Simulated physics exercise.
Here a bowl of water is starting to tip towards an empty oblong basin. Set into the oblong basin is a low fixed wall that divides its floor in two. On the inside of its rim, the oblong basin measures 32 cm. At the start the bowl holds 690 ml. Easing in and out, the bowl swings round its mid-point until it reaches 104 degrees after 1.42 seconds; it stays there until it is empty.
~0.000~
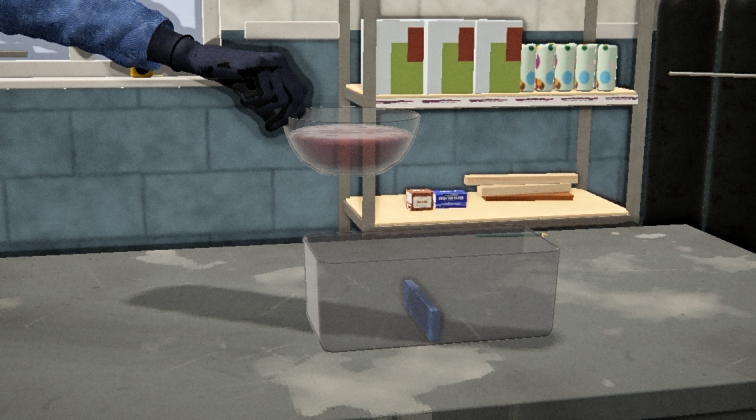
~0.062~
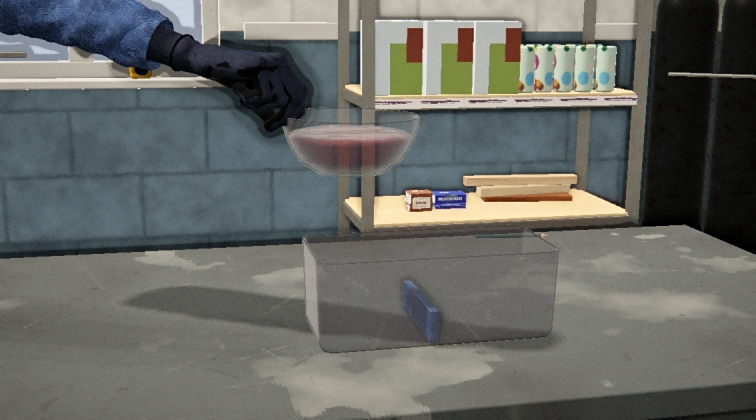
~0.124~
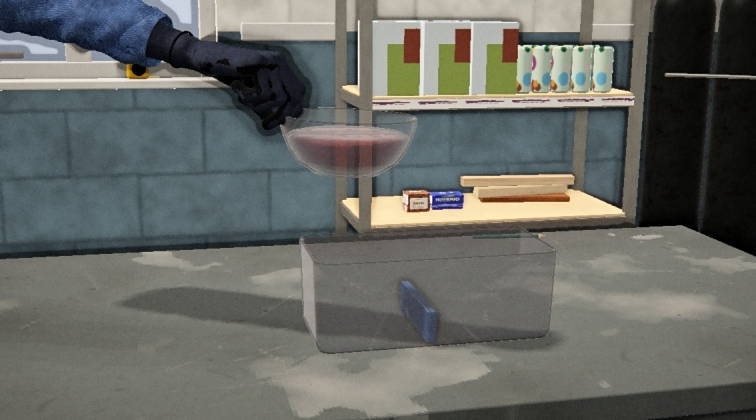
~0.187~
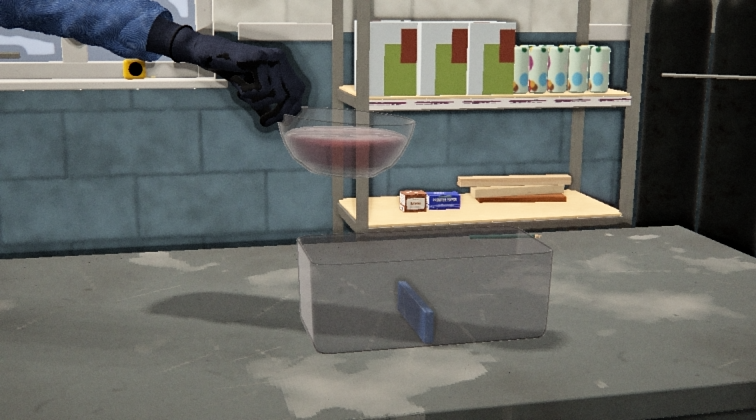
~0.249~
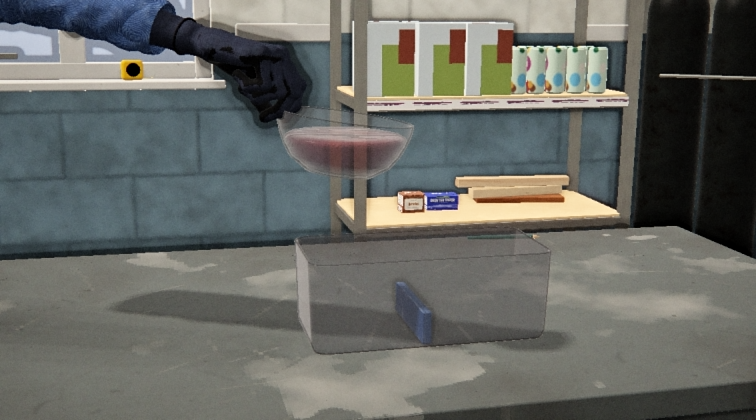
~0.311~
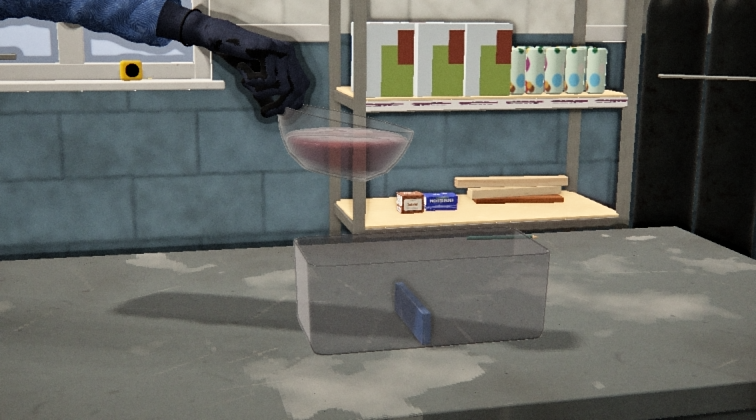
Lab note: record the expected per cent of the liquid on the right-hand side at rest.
Expected right-hand share: 86 per cent.
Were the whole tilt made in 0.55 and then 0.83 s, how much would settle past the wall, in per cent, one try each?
Result: 65 per cent, then 75 per cent.
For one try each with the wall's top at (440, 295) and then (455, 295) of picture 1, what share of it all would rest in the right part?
I'd say 70 percent on the first go, 50 percent on the next.
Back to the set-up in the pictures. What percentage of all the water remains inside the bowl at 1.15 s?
Close to 1 percent of the whole amount.
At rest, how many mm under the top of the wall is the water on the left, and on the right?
Left 38 mm, right 16 mm.
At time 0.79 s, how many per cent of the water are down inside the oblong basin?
20 %, roughly.
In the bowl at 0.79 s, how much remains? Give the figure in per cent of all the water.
Roughly 46 percent.
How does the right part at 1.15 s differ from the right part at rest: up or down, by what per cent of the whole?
There is a rise of about 1.
After 0.79 s the tilt is 62° and 47 per cent is still to pour, 0 is left of the wall and 21 right of it.
After 1.15 s the tilt is 95° and 1 per cent is still to pour, 8 is left of the wall and 85 right of it.
After 1.52 s the tilt is 104° and 0 per cent is still to pour, 13 is left of the wall and 87 right of it.
After 1.92 s the tilt is 104° and 0 per cent is still to pour, 13 is left of the wall and 87 right of it.
In the end 13 per cent lies left of the wall, 86 right of it and 0 outside.
